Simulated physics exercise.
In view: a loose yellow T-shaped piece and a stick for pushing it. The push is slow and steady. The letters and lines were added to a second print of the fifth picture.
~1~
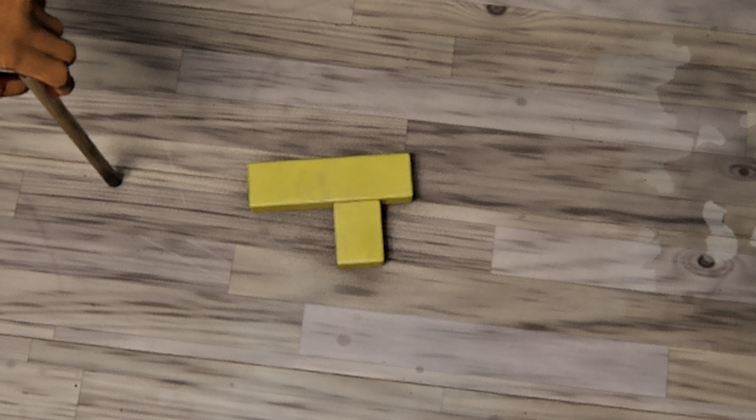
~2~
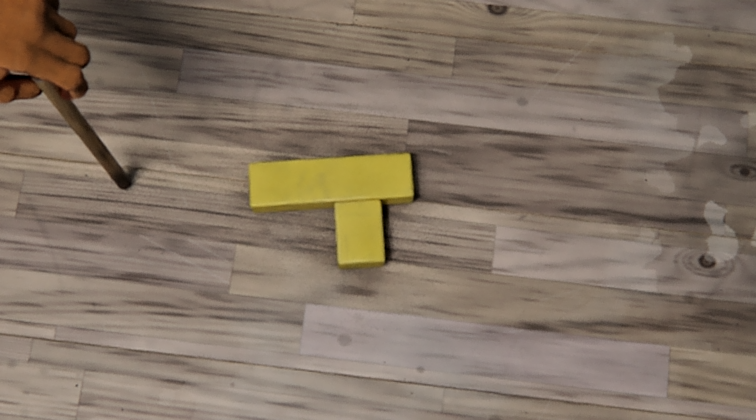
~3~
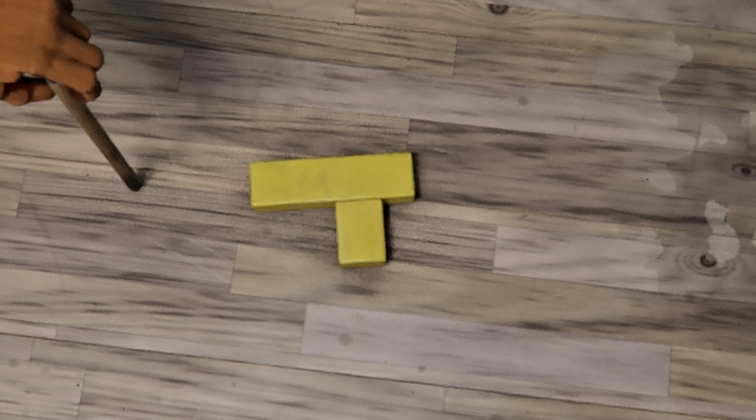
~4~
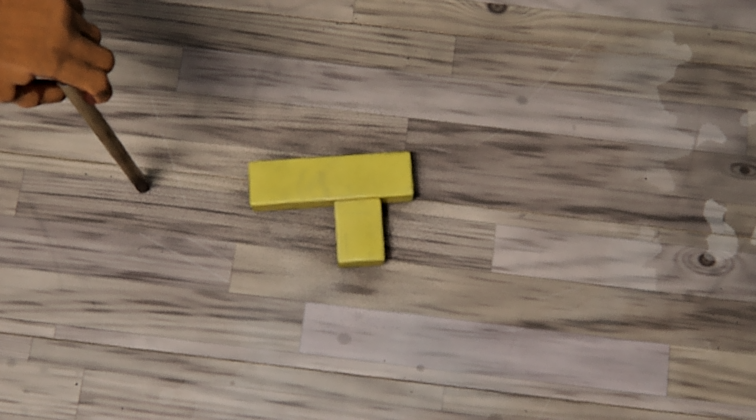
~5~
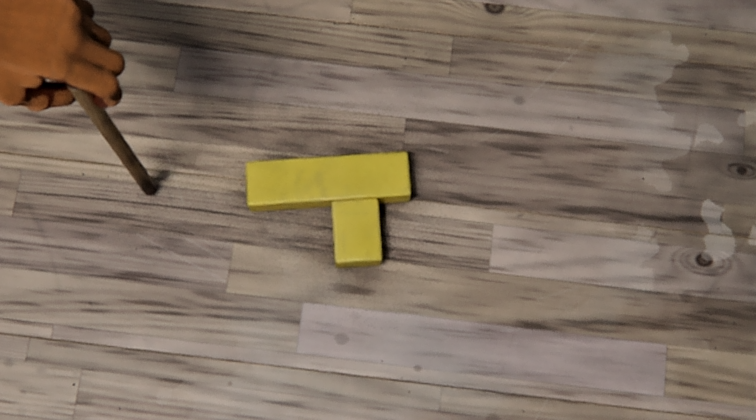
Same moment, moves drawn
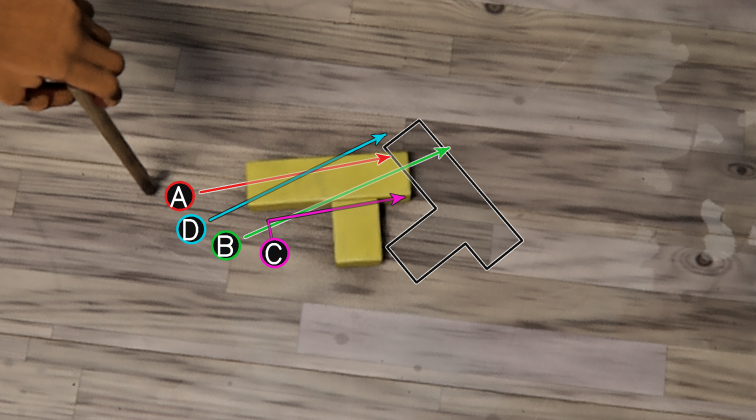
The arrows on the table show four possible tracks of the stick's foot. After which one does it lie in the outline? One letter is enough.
Stroke D.
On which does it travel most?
Stroke B.
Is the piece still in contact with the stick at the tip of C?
At the end, yes.
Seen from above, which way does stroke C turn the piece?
On that stroke, anticlockwise.
On the marked copy, A from (200, 192) to (390, 157); B from (245, 237) to (449, 148); C from (268, 221) to (404, 197); D from (210, 220) to (385, 134).
With D. Early on, foot of the stick (275, 189), piece (363, 174).
Further on, foot of the stick (339, 158), piece (424, 176).
At the end, foot of the stick (385, 135), piece (454, 183); it fills the outline.
As for the rest, A leaves the piece out of the outline, at (457, 207); B leaves the piece out of the outline, at (442, 113); C leaves the piece out of the outline, at (396, 162).
